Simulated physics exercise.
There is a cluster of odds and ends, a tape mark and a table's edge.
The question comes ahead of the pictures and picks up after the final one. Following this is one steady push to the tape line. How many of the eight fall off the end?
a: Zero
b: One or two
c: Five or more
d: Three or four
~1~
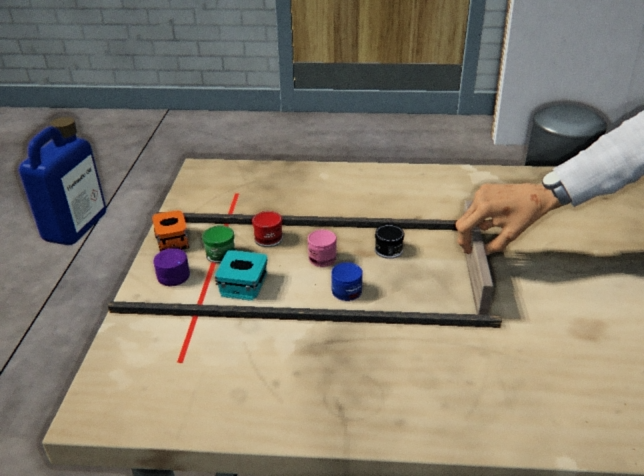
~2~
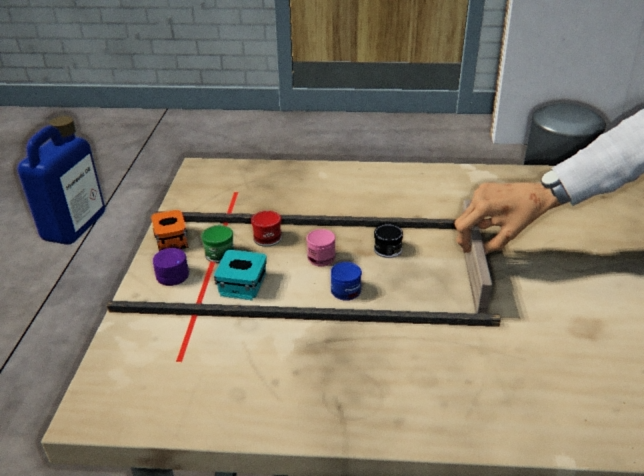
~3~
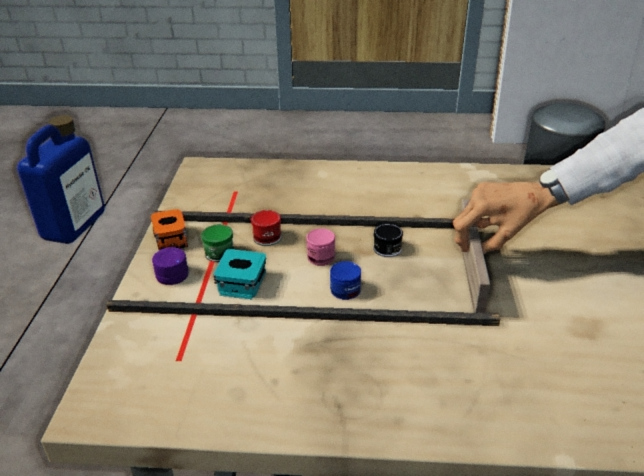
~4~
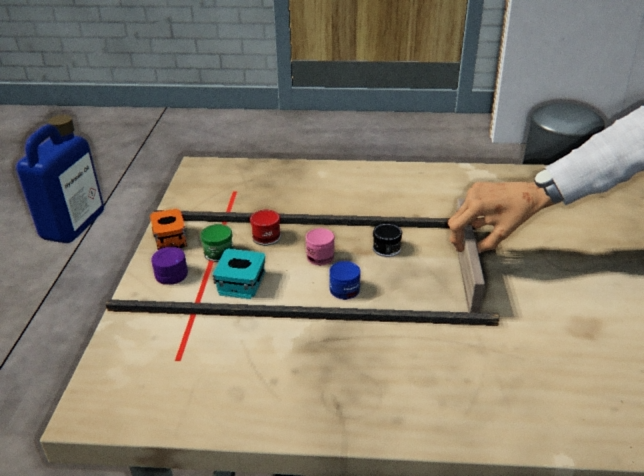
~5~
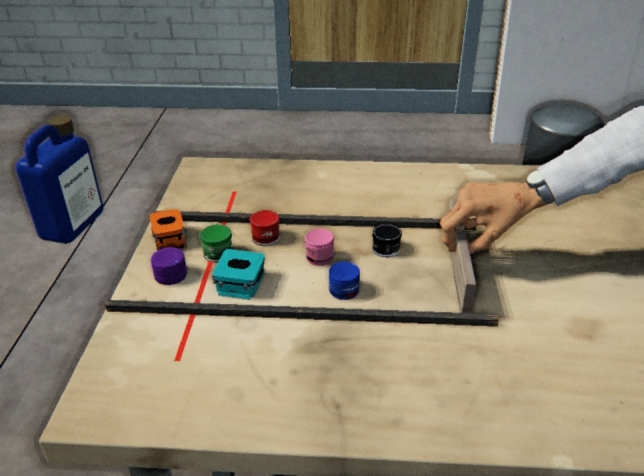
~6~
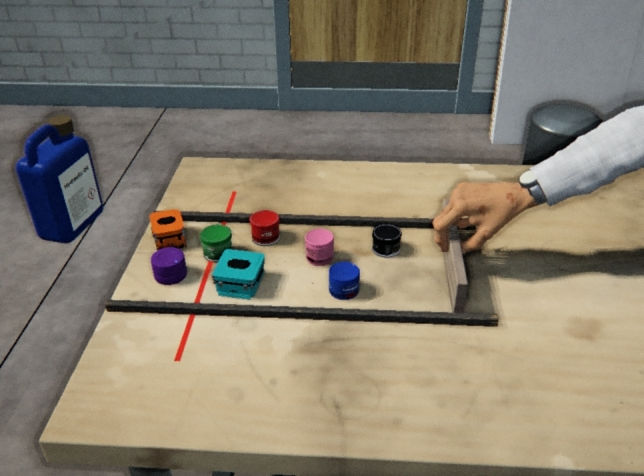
(a) Zero.
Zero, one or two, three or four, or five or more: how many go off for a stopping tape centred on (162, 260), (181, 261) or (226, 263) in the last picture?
Going through the tapes in order, the count is three or four, then either one or two, then none.
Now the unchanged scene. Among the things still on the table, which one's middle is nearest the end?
Foremost is the purple lid.
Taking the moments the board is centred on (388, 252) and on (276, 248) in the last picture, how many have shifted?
Respectively 1 and 5.
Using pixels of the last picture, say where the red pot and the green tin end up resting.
The red pot stops around (195, 220); the green tin around (173, 244).
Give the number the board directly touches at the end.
Number: 3.
Soon after, none off yet; orange case at rest near (168, 230); purple lid at rest near (169, 266); green tin at rest near (217, 243).
Then, none off yet; orange case at rest near (168, 230); purple lid moved a little near (159, 264); green tin moving near (209, 242).
At rest, the number that fall off is zero.
